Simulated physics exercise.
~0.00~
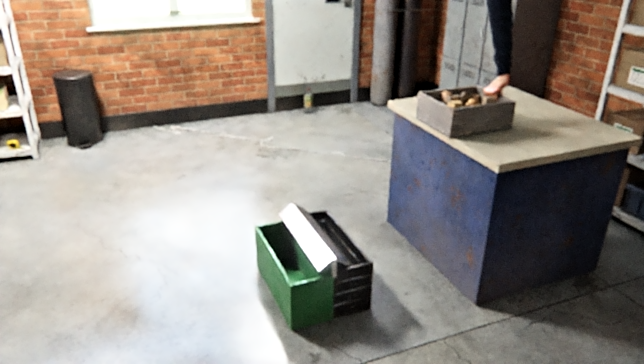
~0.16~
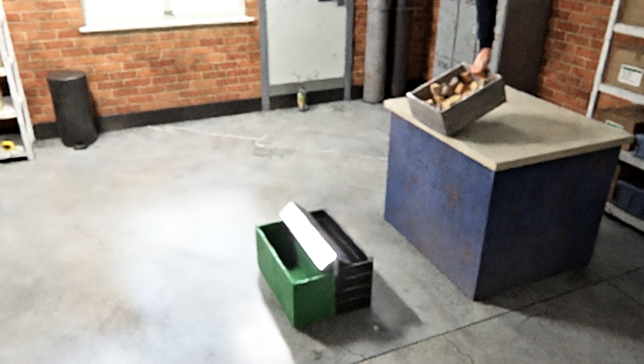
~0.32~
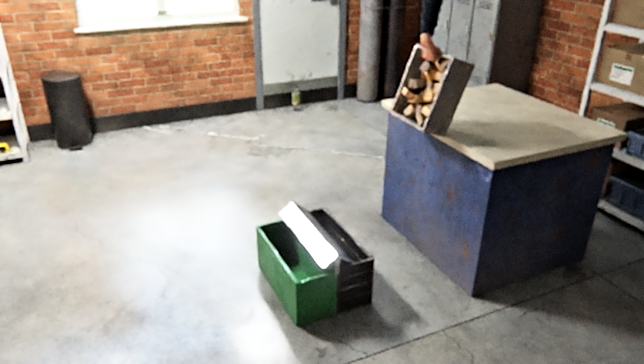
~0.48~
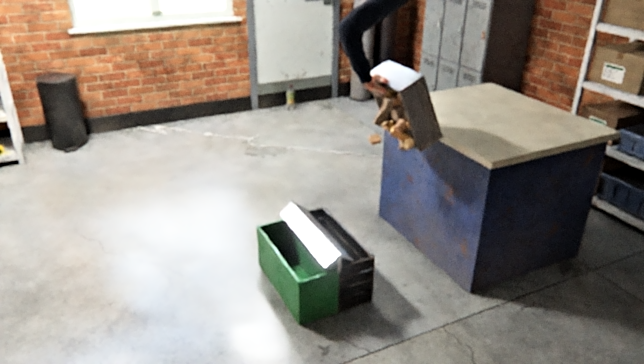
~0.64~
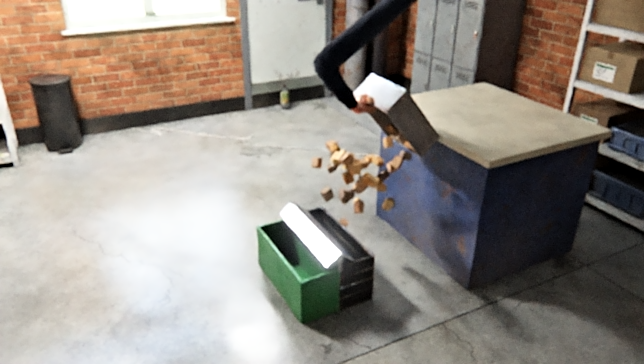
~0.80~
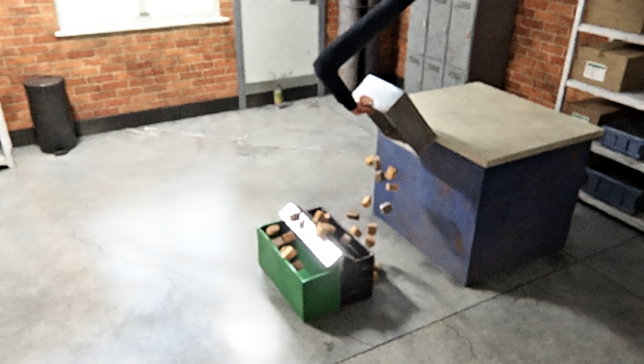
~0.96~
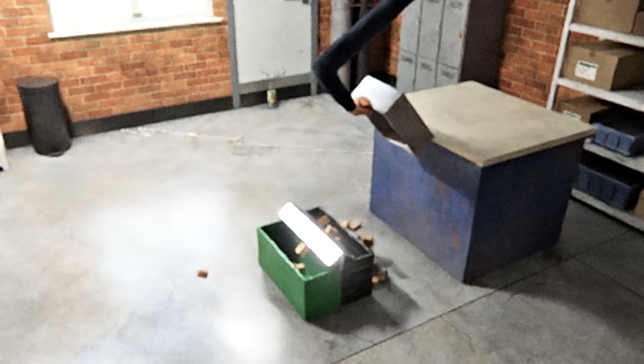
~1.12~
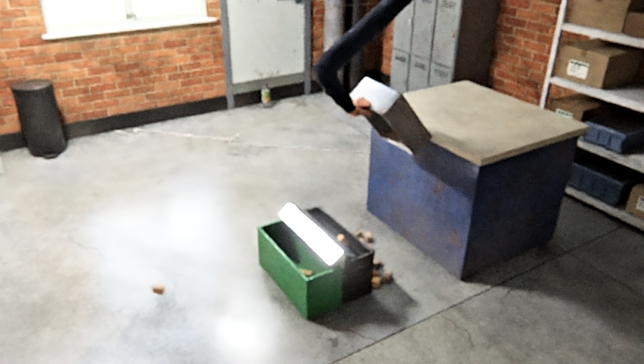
A hand tipping wooden offcuts from a grey tote on a bench, scattering them into black and green containers and across the floor.
